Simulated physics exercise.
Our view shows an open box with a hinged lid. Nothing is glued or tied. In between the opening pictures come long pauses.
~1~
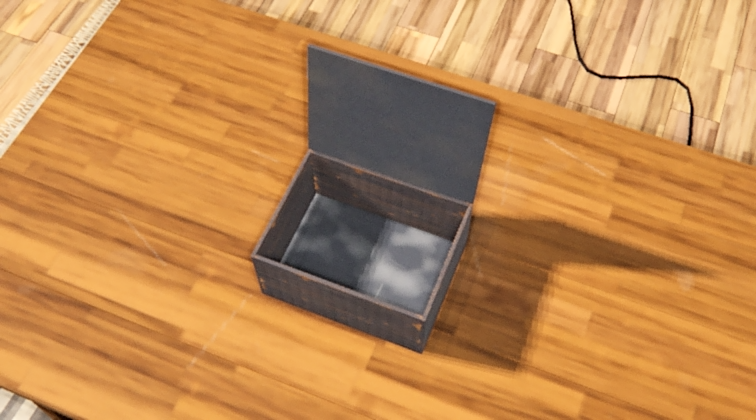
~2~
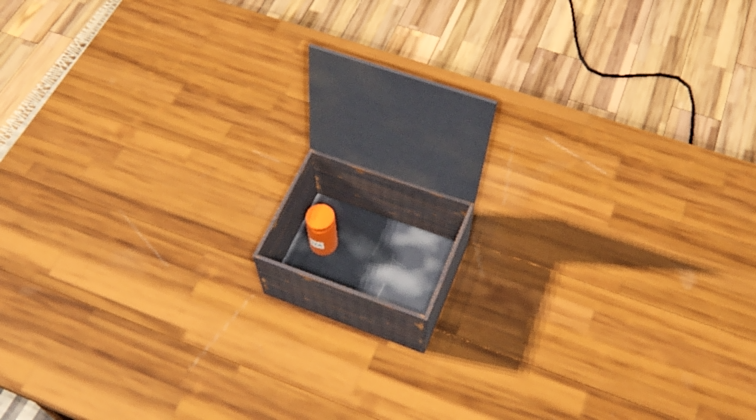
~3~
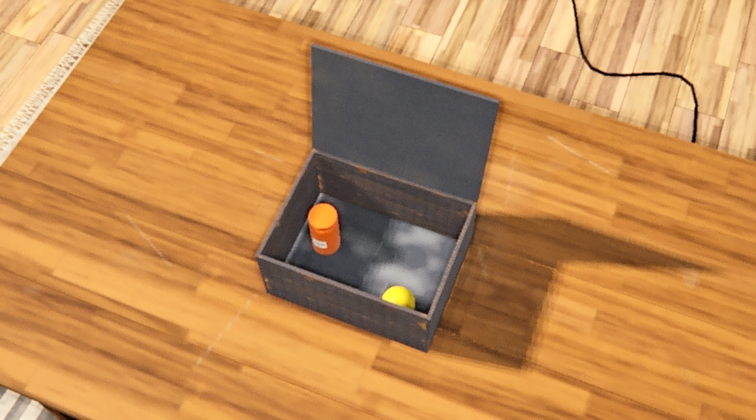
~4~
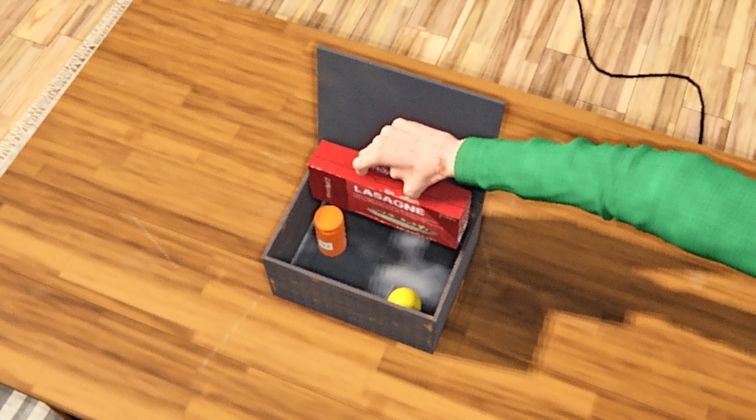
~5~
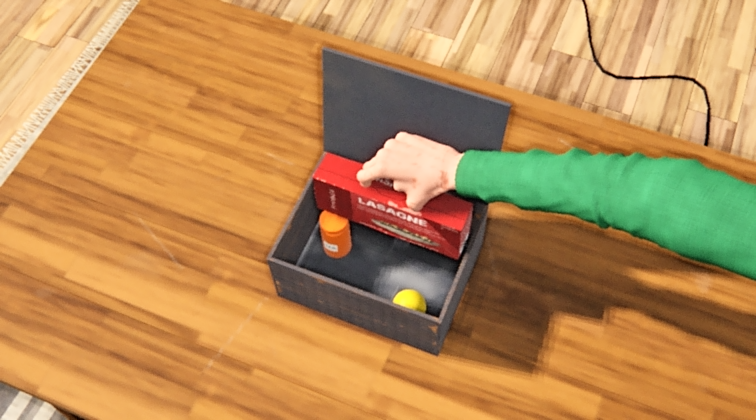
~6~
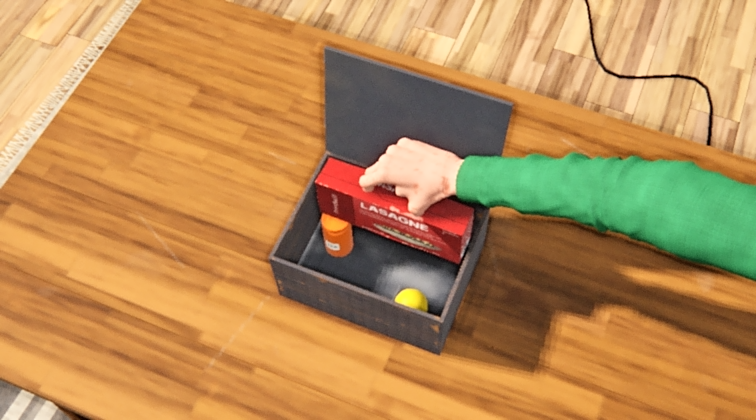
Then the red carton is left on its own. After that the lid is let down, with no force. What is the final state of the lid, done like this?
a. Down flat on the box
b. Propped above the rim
Down flat on the box.
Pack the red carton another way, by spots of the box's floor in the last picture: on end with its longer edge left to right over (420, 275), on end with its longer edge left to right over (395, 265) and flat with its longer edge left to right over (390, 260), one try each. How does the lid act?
Trial 1: Lid propped open. Trial 2: Lid propped open. Trial 3: Lid propped open.
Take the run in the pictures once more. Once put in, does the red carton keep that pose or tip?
The red carton ends up leaning.
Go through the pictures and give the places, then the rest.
The last thing is not in view yet, in the first picture.
The last thing is not in view yet, in the second picture.
The last thing is not in view yet, in the third picture.
On its way; red carton (389, 194), in the fourth picture.
On its way; red carton (392, 206), in the fifth picture.
Put in, still held; red carton (394, 211), in the sixth picture.
Then, 0.90 s later than the last frame, lid starting down; red carton on its side near (394, 241); orange shaker moved about its own width.
Then, 1.70 s later than the last frame, lid 47° above the rim; red carton on its side near (394, 241); orange shaker moved about its own width.
When it is over, lid shut; lying over in the box, red carton; moved from the start, orange shaker; yellow lemon as before. End places, in pixels of the last picture, red carton near (394, 241).
